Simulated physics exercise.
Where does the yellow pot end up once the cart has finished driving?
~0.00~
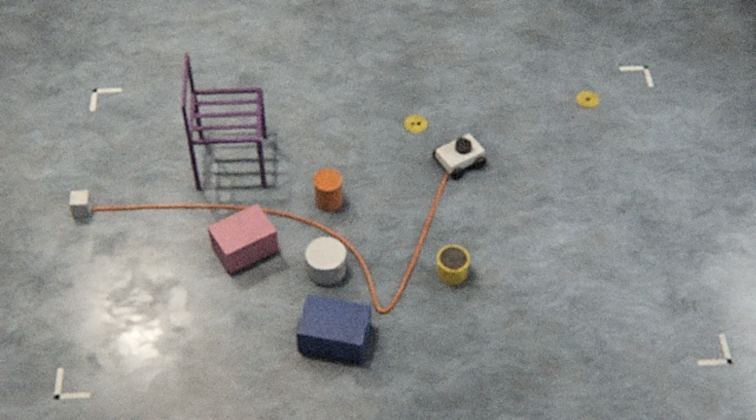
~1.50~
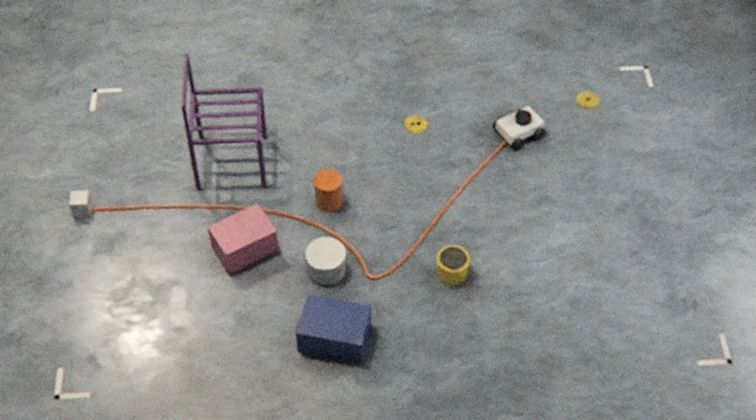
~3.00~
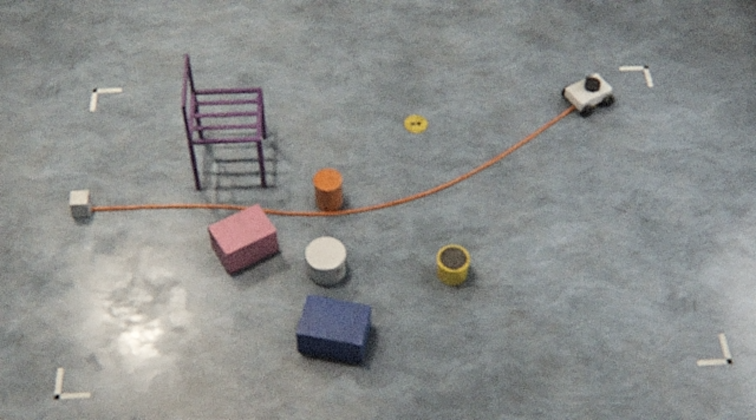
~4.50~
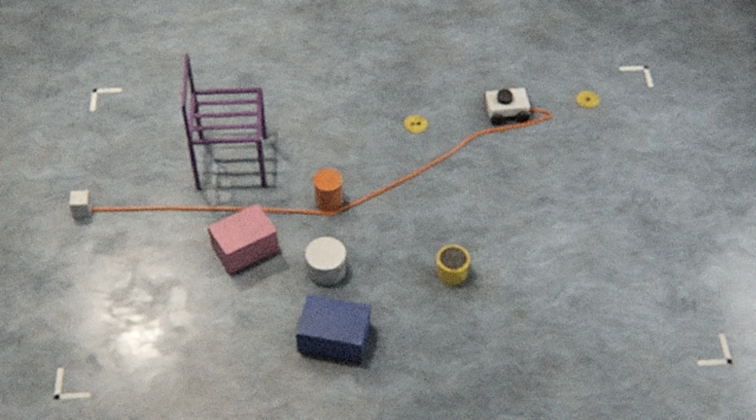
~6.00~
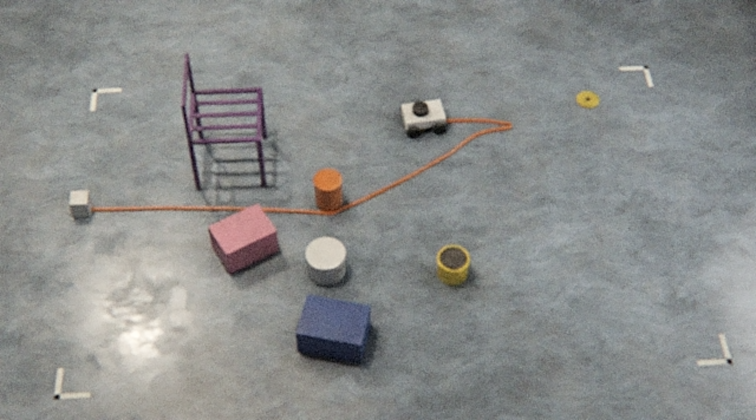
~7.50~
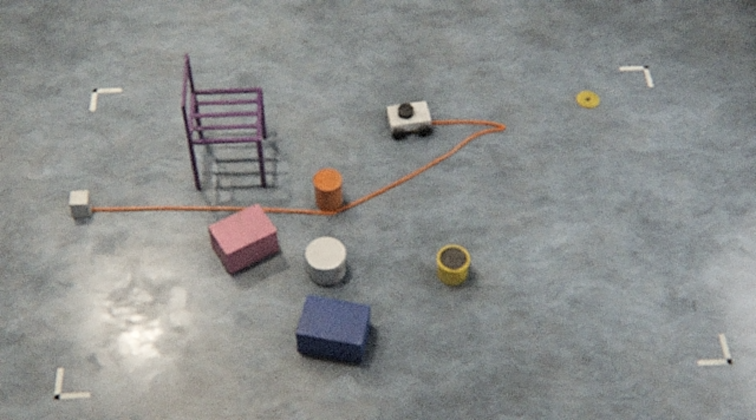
The yellow pot ends where it began, standing in the same place on the floor to the right of the white bucket.
